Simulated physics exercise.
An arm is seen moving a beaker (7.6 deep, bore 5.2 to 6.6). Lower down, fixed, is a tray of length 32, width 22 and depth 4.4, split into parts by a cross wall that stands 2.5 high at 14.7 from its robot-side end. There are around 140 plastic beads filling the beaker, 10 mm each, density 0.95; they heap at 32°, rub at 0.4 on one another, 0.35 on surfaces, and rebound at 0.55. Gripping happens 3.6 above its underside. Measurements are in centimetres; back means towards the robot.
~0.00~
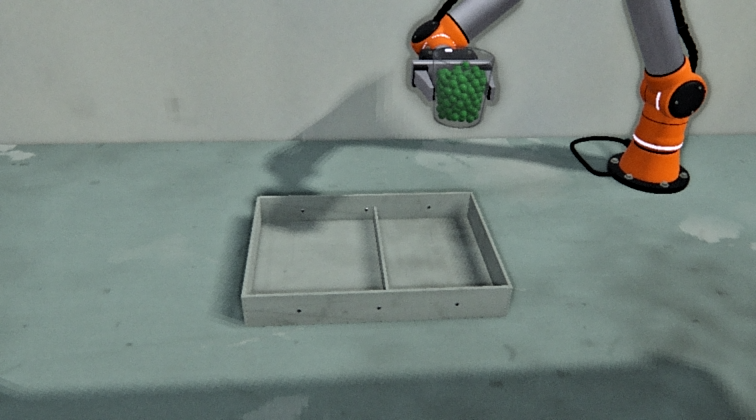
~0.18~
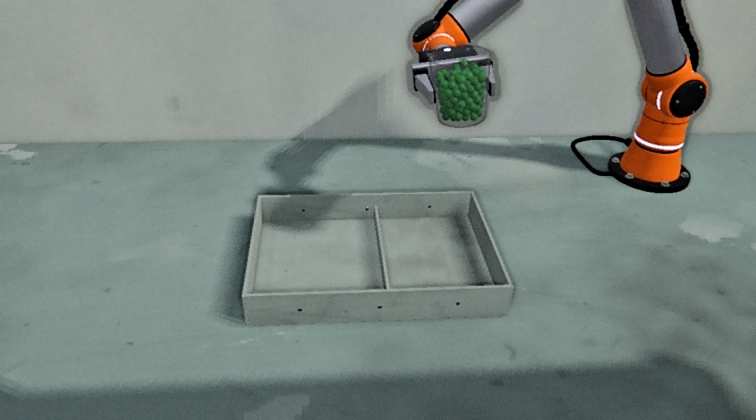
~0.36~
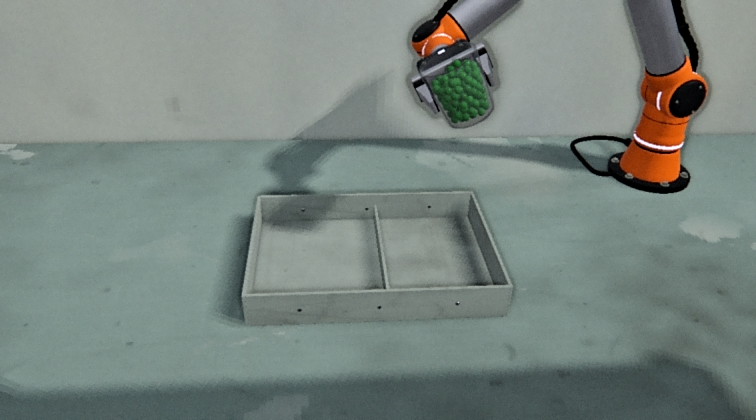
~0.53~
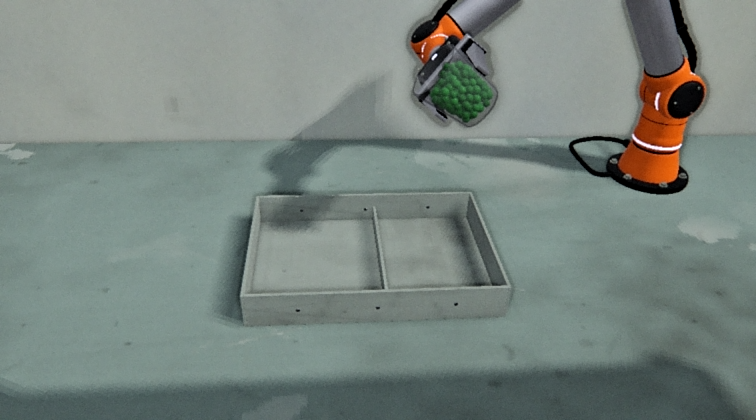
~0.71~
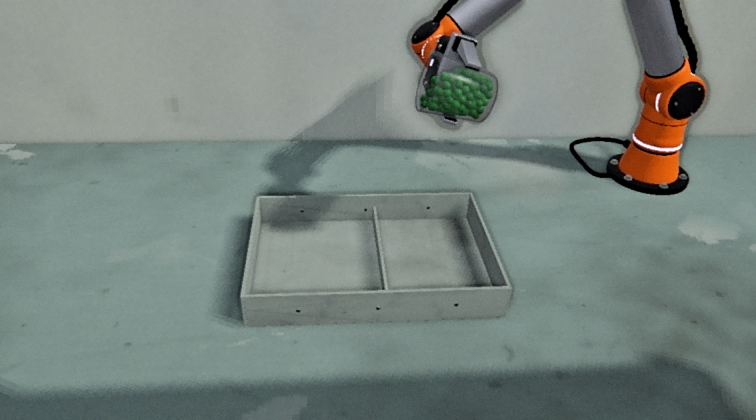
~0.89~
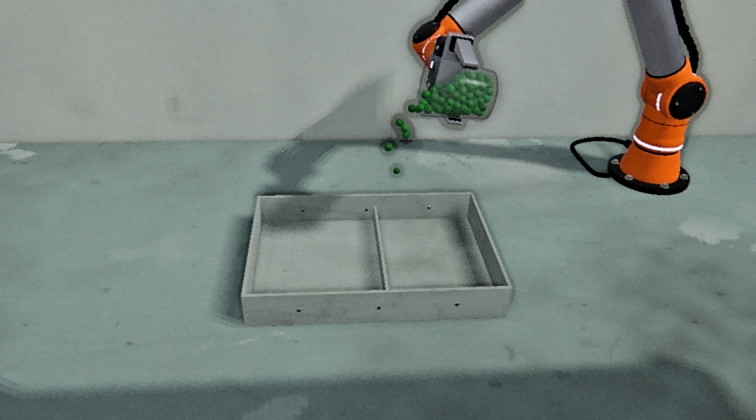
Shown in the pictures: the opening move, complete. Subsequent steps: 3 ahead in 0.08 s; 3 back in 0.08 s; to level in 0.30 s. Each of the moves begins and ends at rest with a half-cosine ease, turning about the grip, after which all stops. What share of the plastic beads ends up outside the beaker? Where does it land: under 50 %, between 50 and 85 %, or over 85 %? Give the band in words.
It falls in the band between 50 and 85 %.
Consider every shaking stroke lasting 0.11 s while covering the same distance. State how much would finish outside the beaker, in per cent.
I'd expect close to 55 in a hundred.
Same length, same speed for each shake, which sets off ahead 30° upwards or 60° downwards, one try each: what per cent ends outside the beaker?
It comes to around 85 per cent on the first try and around 25 per cent on the second.
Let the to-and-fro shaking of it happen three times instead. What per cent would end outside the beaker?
About 90 per cent in that case.
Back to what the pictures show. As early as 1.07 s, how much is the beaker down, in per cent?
50 %.
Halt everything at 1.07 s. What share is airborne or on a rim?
That comes to about 46 per cent, more or less.
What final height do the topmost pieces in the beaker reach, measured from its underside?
Top of the fill: Near 3.5 cm.
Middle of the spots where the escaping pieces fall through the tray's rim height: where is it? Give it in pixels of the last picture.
Centre: About (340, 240).
After 1.07 s, tilted 80° forward, highest piece 26 above the table; 70 in the beaker, 4 in the far-side part, 2 in the robot-side part, 65 in flight or on a rim.
After 1.26 s, tilted 17° forward, highest piece 29 above the table; 89 in the far-side part, 41 in the beaker, 6 in the robot-side part, 5 in flight or on a rim.
After 1.55 s, level, highest piece 26 above the table; 88 in the far-side part, 41 in the beaker, 7 in the robot-side part, 5 on the table or floor.
After 2.60 s, level, highest piece 26 above the table; 88 in the far-side part, 41 in the beaker, 7 in the robot-side part, 5 on the table or floor.
In the end, 88 in the far-side part, 41 in the beaker, 7 in the robot-side part, 5 on the table or floor. That is 71 % outside the beaker.
